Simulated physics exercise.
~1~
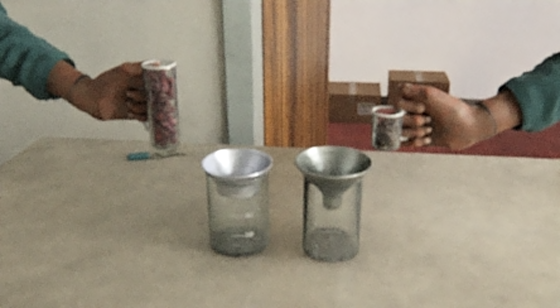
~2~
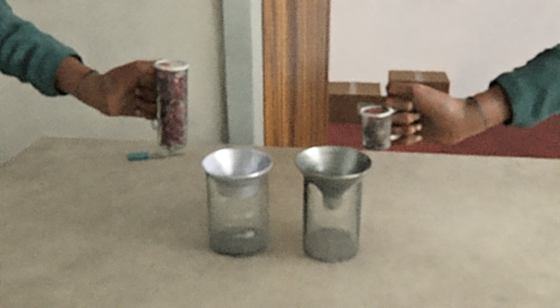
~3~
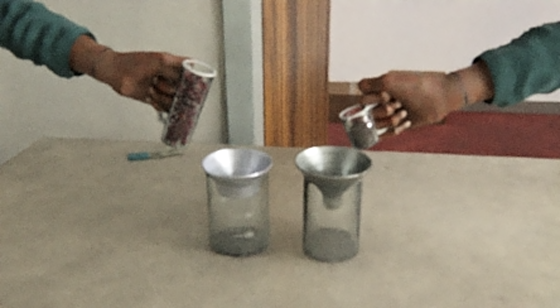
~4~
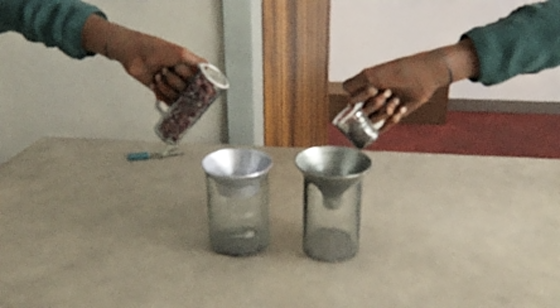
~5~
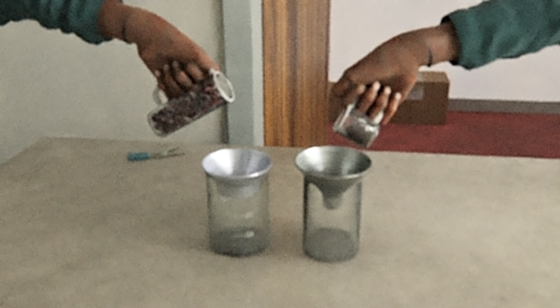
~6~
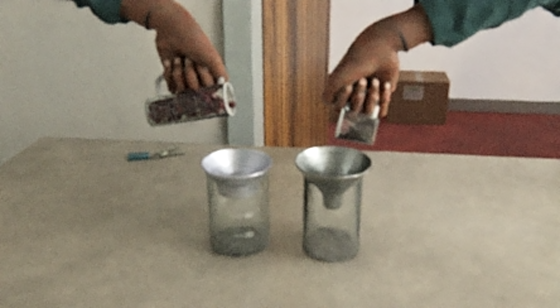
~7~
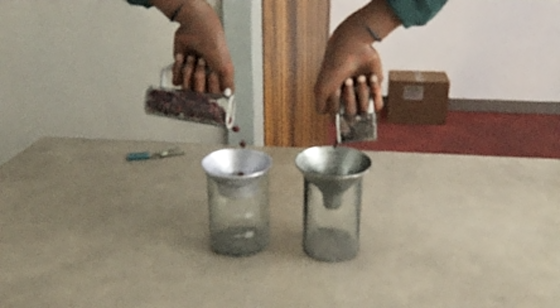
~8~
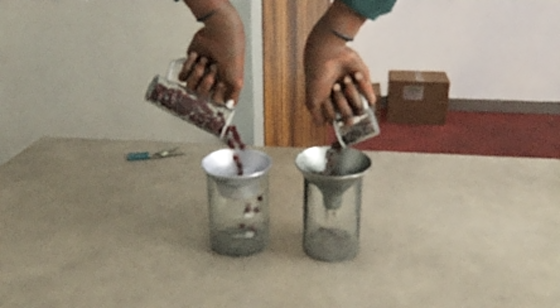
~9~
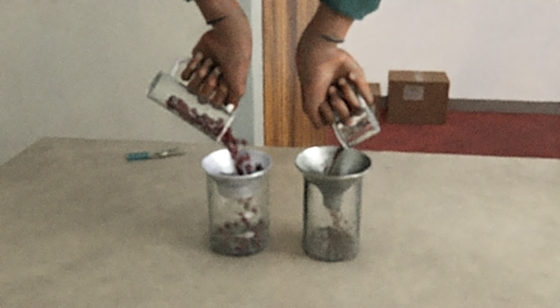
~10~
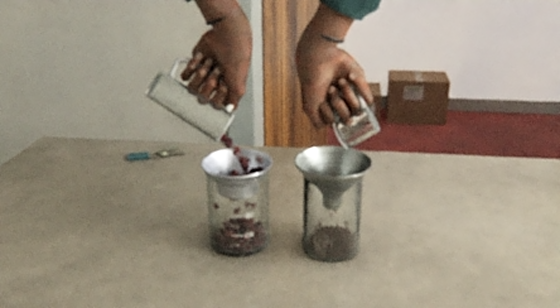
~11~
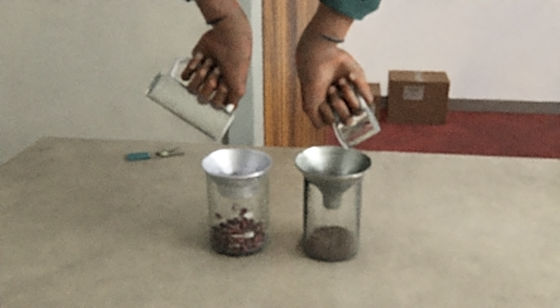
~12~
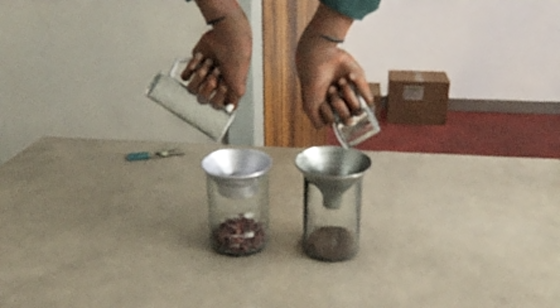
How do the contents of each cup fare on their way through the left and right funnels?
Both funnels run clear. The dark red pieces on the left and the finer dark grains on the right all end up down in their jars.
